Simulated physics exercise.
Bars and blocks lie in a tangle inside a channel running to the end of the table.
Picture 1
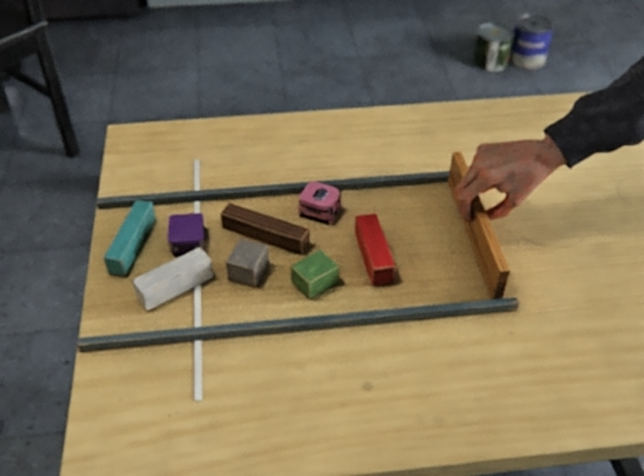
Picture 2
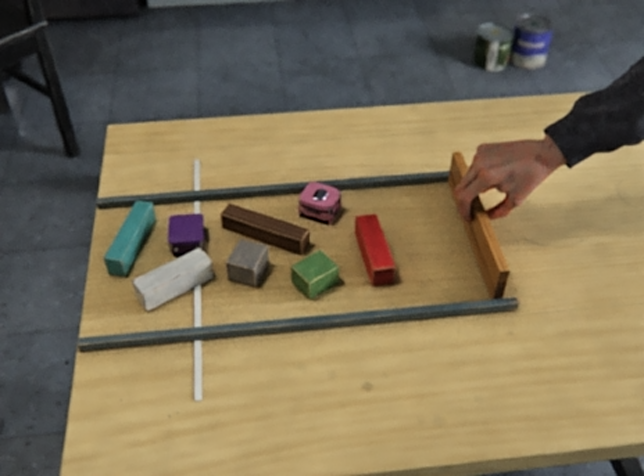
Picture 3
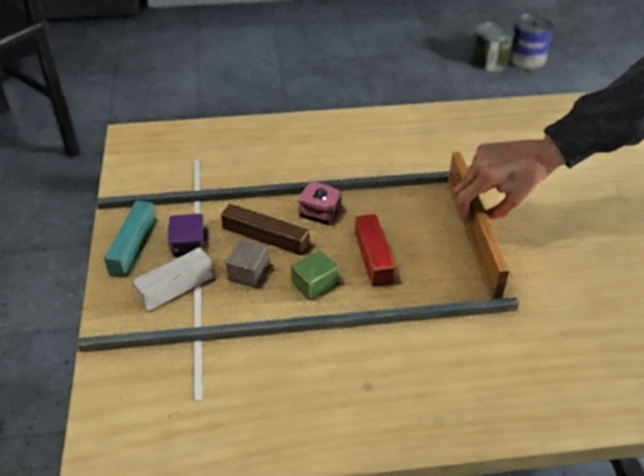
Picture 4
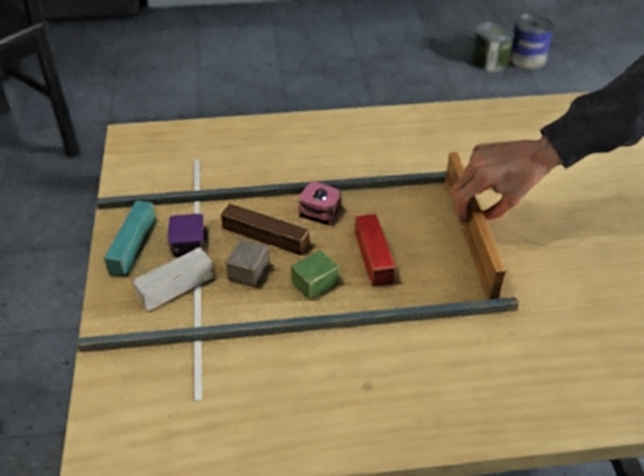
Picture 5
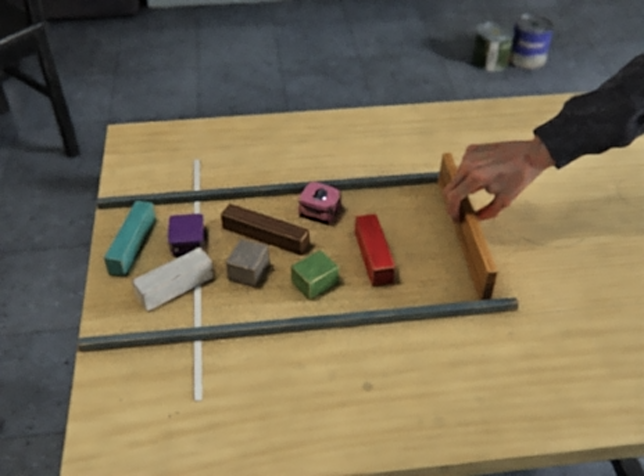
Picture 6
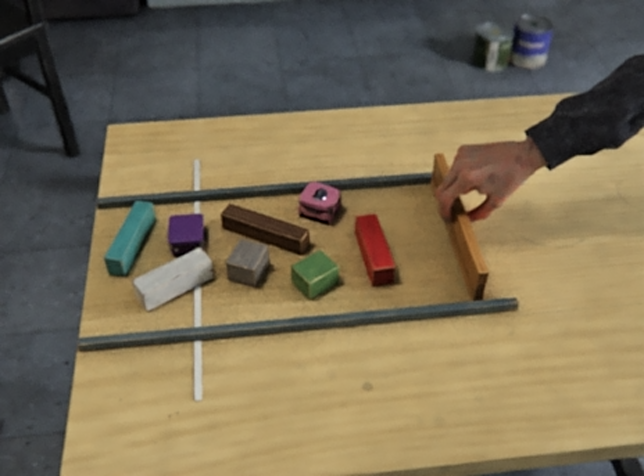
A hand in a dark sleeve grips an upright wooden board at the right end of a channel on a pale wooden table, seen from above at an angle. Between two grey rails lie turquoise, white, brown and red bars, purple and pink cases, grey and green blocks, with white tape crossing beneath at left. The hand holds nearly still, then slides the board slightly left, while the loose objects and camera stay still.
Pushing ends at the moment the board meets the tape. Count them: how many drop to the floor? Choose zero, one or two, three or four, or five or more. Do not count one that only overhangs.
Zero.
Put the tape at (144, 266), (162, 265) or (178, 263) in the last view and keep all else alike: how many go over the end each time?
So, one try after another, the floor gets 3, then 2, then 1.
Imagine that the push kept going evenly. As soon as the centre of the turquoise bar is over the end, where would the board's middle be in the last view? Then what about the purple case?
The middle is at (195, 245) when it's the turquoise bar, and at (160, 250) when it's the purple case.
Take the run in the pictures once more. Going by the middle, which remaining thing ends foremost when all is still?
Turquoise bar.
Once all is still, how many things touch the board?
The number is 2.
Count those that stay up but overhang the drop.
The total would be 2.
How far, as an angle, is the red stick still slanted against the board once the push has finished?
Roughly 0°.
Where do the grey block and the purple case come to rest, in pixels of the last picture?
Listed in order, first is (142, 269) and the other is (128, 247).
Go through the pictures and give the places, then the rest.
In the first picture, turquoise bar (131, 237); white bar (174, 279); purple case (187, 235); board (476, 222); tape (197, 262).
In the second picture, white bar (174, 279); grey block (248, 263).
In the third picture, purple case (187, 236); board (476, 222).
In the fourth picture, turquoise bar (131, 238); green block (315, 274).
In the fifth picture, white bar (174, 279); pink case (320, 204).
In the sixth picture, turquoise bar (131, 238); white bar (174, 279); purple case (187, 236); board (457, 224); tape (197, 262).
Soon after, none off yet; turquoise bar at rest near (131, 238); white bar at rest near (174, 279); purple case at rest near (187, 236).
At rest, the number that fall off is zero.
